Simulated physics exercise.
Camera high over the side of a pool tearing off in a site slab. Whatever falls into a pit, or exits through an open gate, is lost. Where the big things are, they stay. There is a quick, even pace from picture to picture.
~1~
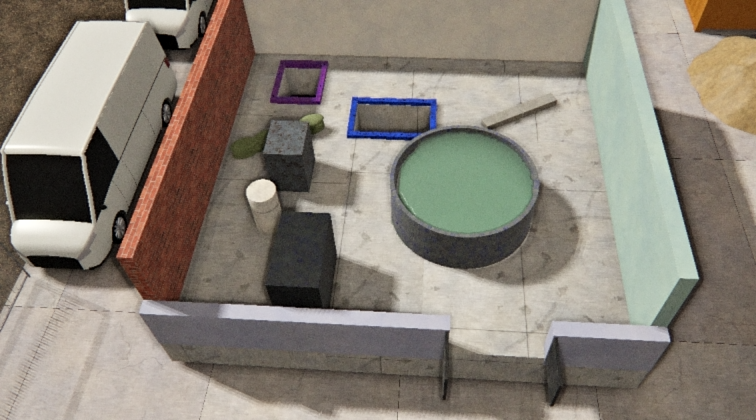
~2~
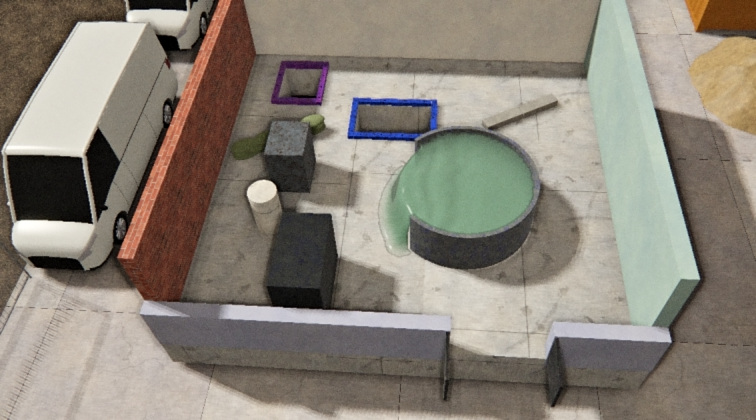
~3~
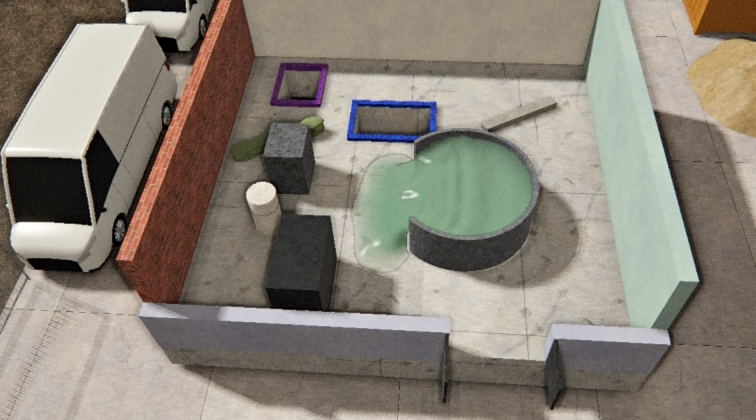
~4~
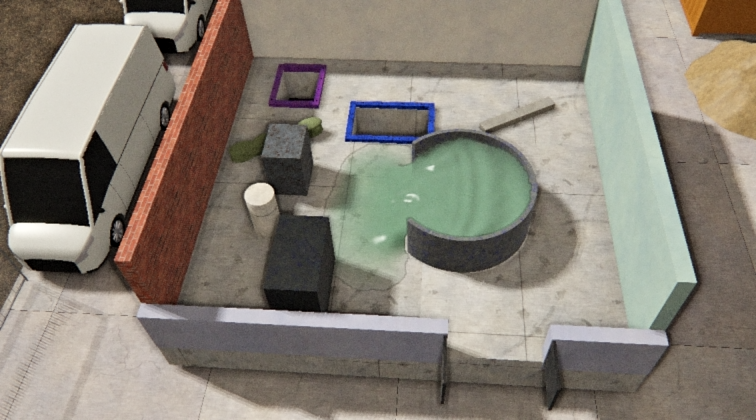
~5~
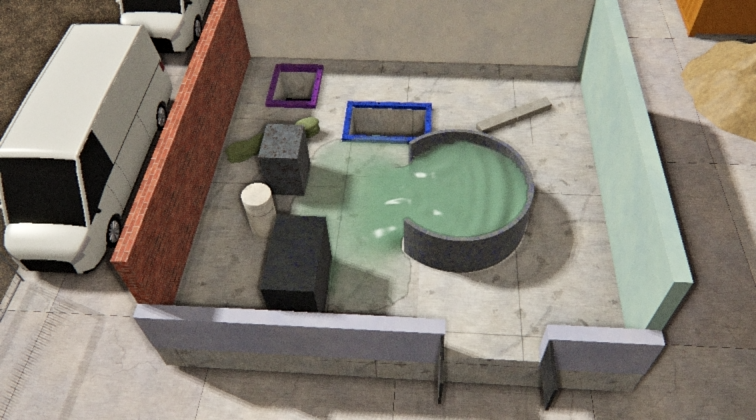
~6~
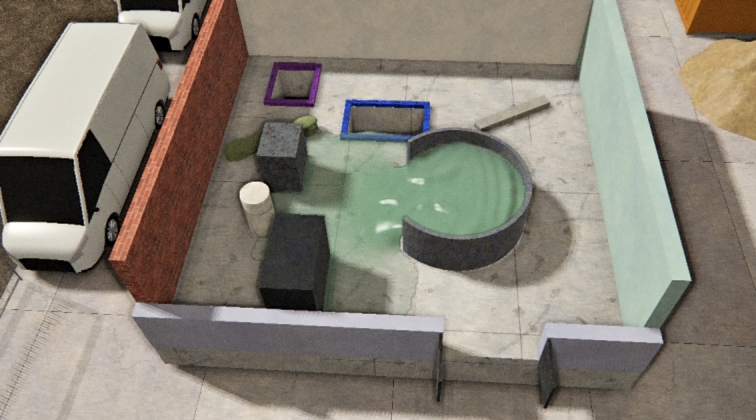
Green water rests in a round grey tank, then pours out through a gap on its left side and spreads leftward across the pale slab, seen from high above. Around it stand dark blocks, a white cylinder, purple and blue rimmed pits, a red brick wall and white vans at left, and a pale green wall at right. The water reaches around the blocks and cylinder as the view shifts very slightly.
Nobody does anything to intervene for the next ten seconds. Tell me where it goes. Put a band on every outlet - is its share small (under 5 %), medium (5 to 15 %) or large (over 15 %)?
In the end, the gate has a small share, the purple pit has a small share, the blue pit has a medium share.
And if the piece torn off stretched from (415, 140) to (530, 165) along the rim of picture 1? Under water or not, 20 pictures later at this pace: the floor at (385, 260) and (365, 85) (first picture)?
Lab note, in order - left bare; inundated.
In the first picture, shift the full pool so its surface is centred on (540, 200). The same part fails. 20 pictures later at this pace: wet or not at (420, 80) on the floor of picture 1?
Result: Unwetted.
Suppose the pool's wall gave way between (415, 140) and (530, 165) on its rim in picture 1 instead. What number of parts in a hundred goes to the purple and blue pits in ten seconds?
Purple 4 %, blue 12 %.
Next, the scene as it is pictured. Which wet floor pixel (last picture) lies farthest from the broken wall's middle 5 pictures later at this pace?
Close to (175, 296).
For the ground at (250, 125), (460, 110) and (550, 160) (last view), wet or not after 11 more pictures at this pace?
In turn, the three spots are soaked, high and dry and high and dry.
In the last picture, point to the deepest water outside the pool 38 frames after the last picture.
Estimated pixel: (268, 310).
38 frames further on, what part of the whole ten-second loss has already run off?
Roughly 60 %.
A moment on, water covers 30 % of the floor; the gate 0 %, the purple pit 0 %, the blue pit 1 %.
Next, water covers 45 % of the floor; the gate 0 %, the purple pit 0 %, the blue pit 1 %.
Then, water covers 60 % of the floor; the gate 0 %, the purple pit 0 %, the blue pit 3 %.
Later, water covers 85 % of the floor; the gate 1 %, the purple pit 1 %, the blue pit 6 %.
In the end, water covers 95 % of the floor; the gate 2 %, the purple pit 1 %, the blue pit 8 %.
